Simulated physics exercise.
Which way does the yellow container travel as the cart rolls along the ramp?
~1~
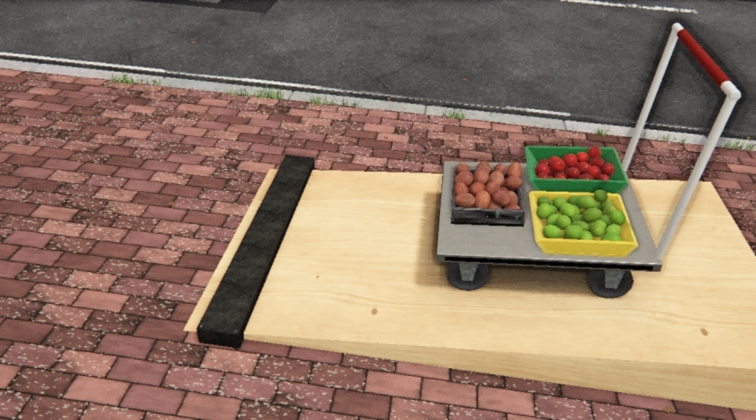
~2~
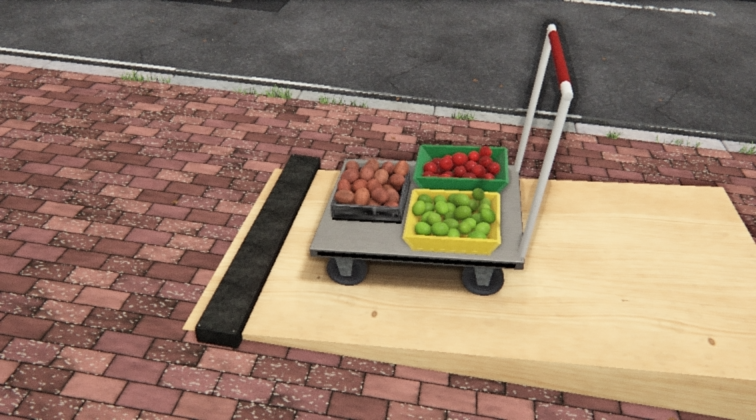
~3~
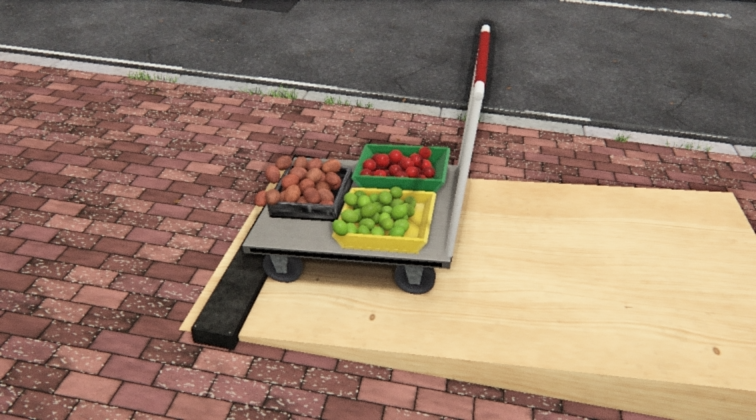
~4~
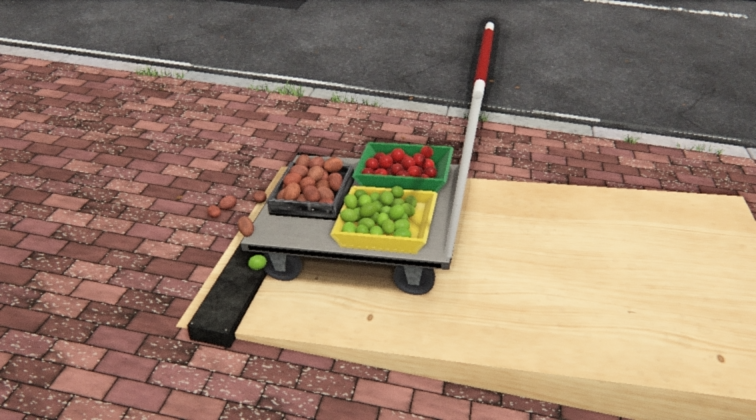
The yellow container travels to the left, riding on the cart until the cart stops at the black block.
On a wooden ramp, a cart rolls left, stops at the block and spills some produce.
